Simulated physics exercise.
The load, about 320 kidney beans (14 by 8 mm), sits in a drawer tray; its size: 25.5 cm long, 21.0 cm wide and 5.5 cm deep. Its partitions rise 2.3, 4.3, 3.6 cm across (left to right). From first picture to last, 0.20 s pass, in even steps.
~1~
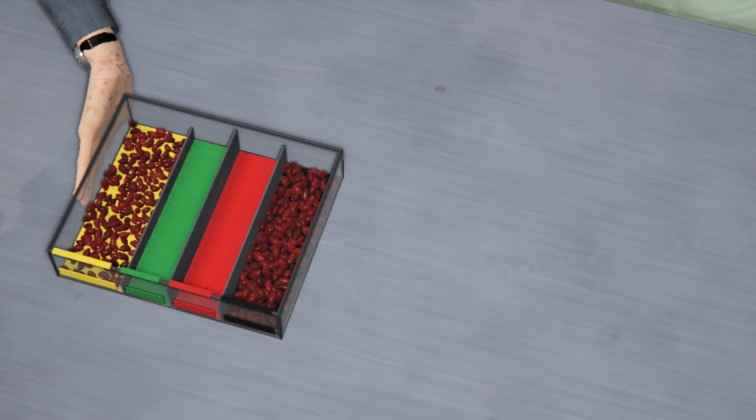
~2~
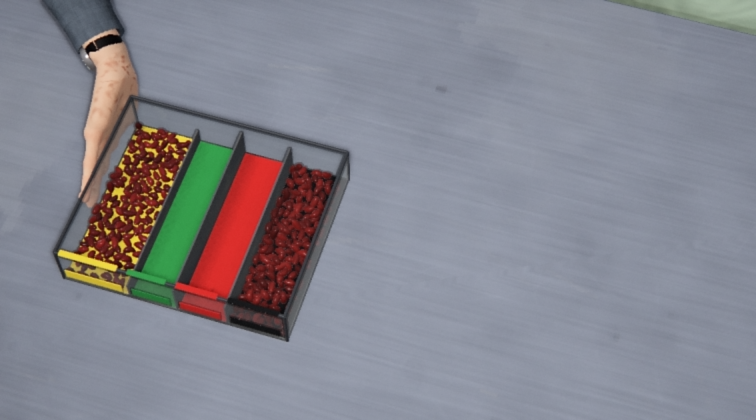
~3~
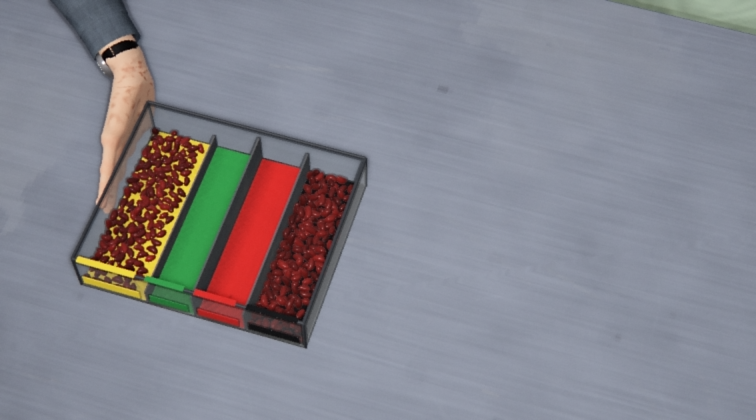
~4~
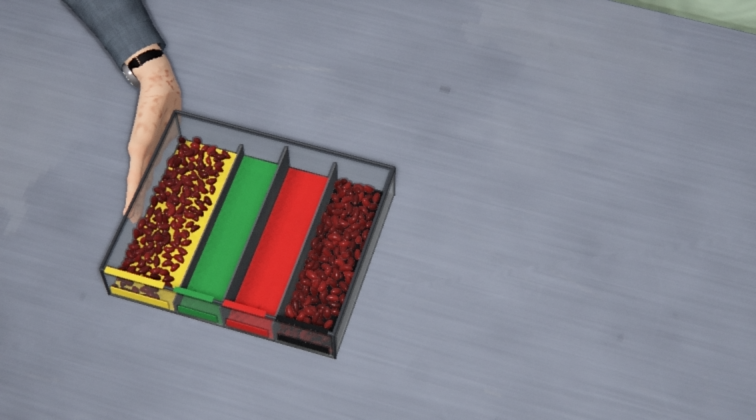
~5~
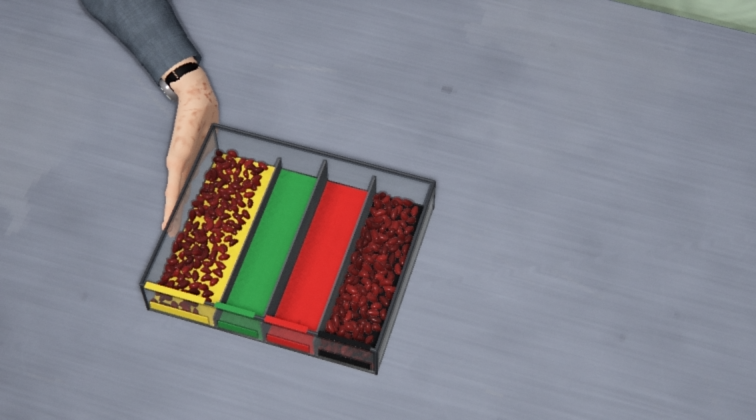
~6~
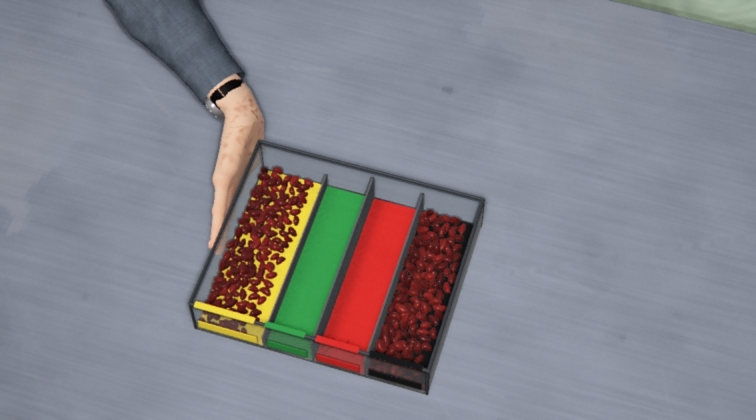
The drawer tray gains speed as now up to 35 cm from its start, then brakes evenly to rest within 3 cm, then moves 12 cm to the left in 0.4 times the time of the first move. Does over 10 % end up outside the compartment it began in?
Strayed: Above.
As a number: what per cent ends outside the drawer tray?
Roughly 5 per cent.
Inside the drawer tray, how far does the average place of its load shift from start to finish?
Roughly 1.0 cm.
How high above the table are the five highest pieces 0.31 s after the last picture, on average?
About 15 cm.
Then, 0.12 s after the last picture, tilt 0 degrees; black 50 %, yellow 50 %; 0 % away from where they began.
Then, 0.22 s after the last picture, tilt 0 degrees; black 50 %, red 5 %, green 10 %, yellow 35 %, in the air 5 %; 20 % away from where they began.
Then, 0.31 s after the last picture, tilt 0 degrees; black 45 %, red 5 %, green 5 %, yellow 40 %, in the air 5 %; 20 % away from where they began.
Then, 0.40 s after the last picture, tilt 0 degrees; black 45 %, red 5 %, green 5 %, outside 5 %, yellow 35 %, in the air 5 %; 20 % away from where they began.
In the end, black 45 %, red 5 %, green 5 %, outside 5 %, yellow 35 %; 20 % away from where they began.
